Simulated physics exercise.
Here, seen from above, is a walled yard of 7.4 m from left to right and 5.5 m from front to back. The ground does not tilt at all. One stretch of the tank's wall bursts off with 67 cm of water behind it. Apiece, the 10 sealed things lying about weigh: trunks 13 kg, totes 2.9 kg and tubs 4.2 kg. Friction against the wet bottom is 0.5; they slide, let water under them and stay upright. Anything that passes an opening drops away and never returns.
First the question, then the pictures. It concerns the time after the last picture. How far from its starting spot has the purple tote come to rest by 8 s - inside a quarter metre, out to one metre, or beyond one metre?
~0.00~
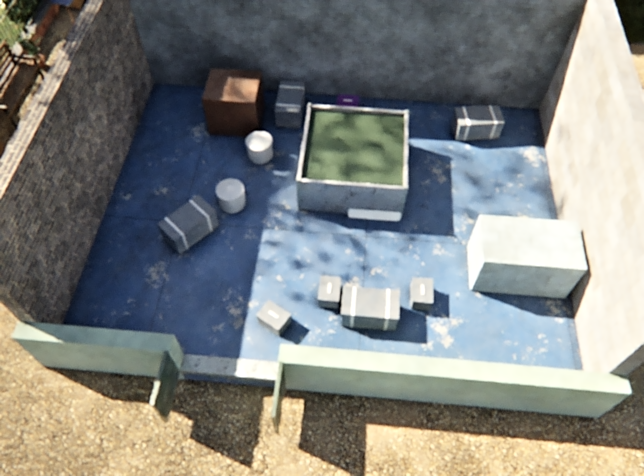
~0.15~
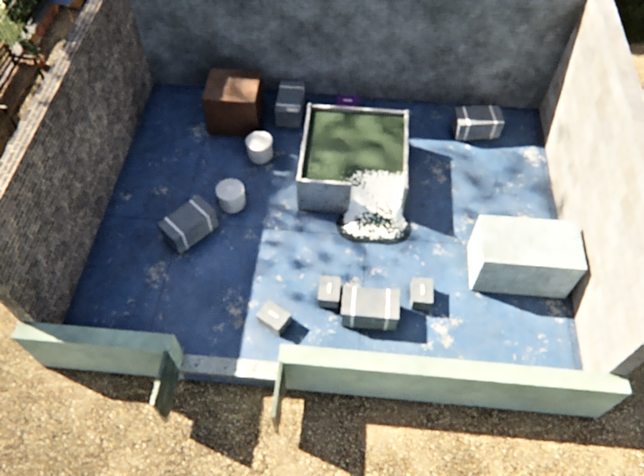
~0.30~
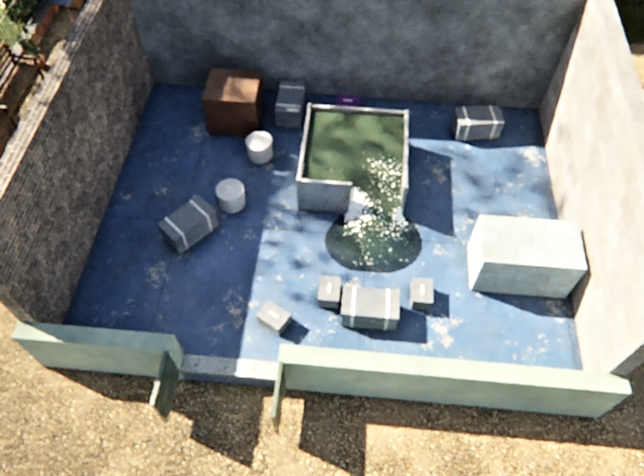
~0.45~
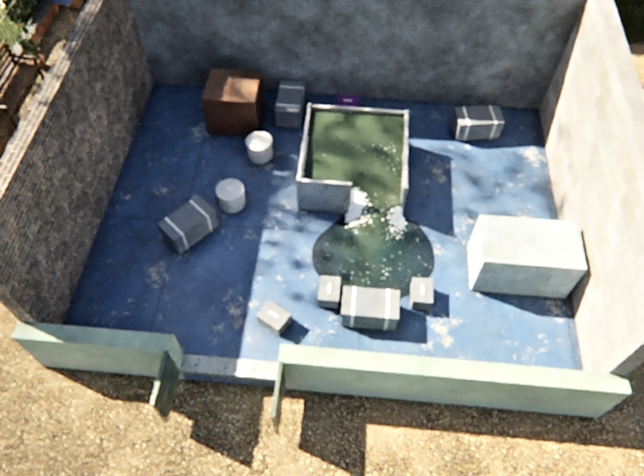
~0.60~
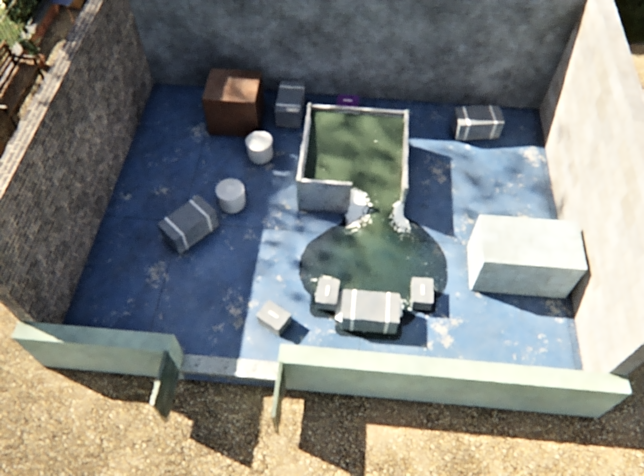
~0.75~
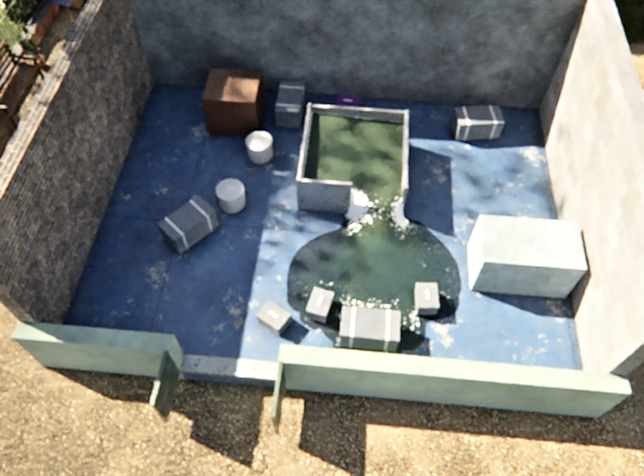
Almost still.
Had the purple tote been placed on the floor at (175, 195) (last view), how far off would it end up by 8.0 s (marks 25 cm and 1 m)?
By that time it covers a moderate distance.
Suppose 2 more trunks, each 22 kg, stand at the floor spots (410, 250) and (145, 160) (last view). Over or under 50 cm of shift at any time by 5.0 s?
Taking them in order, they come out greater and smaller.
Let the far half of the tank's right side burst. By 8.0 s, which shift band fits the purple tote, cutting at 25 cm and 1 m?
Had it gone that way, the purple tote would be borne far.
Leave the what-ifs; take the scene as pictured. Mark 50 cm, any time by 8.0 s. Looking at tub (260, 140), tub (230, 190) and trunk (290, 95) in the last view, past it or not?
The first never reached the threshold, the second never reached the threshold, and the third never reached the threshold.
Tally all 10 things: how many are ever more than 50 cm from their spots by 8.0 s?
The tally stands at 4.
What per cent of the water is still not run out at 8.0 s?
Around 90 per cent of the water is still in there.
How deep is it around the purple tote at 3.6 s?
Around 0 cm.
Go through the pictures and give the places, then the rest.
The first frame shows the purple tote at (348, 101) rests on the ground; water covers 2.6 m2; 0 of 10 have shifted.
The second frame shows the purple tote at (348, 101), on the bottom; 3.2 m2 under water; 0 of 10 have shifted.
The third frame shows the purple tote at (348, 101) rests on the ground; 3.9 m2 under water; 0 of 10 have shifted.
The fourth frame shows the purple tote at (348, 101) rests on the ground; 5.0 m2 under water; 0 of 10 have shifted.
The fifth frame shows the purple tote at (348, 101), on the bottom; 5.8 m2 under water; 2 of 10 have shifted.
The sixth frame shows the purple tote at (348, 101) rests on the ground; water covers 7.0 m2; 3 of 10 have shifted.
After 1.6 s the purple tote is near (348, 101), 0.0 m from its start, aground; 0 of 10 are out; 3 afloat.
After 3.6 s the purple tote is near (348, 101), 0.0 m from its start, aground; 2 of 10 are out; 2 afloat.
After 5.6 s the purple tote is near (348, 101), 0.0 m from its start, aground; 2 of 10 are out; 2 afloat.
After 8.0 s the purple tote is near (348, 101), 0.0 m from its start, aground; 2 of 10 are out; 2 afloat.
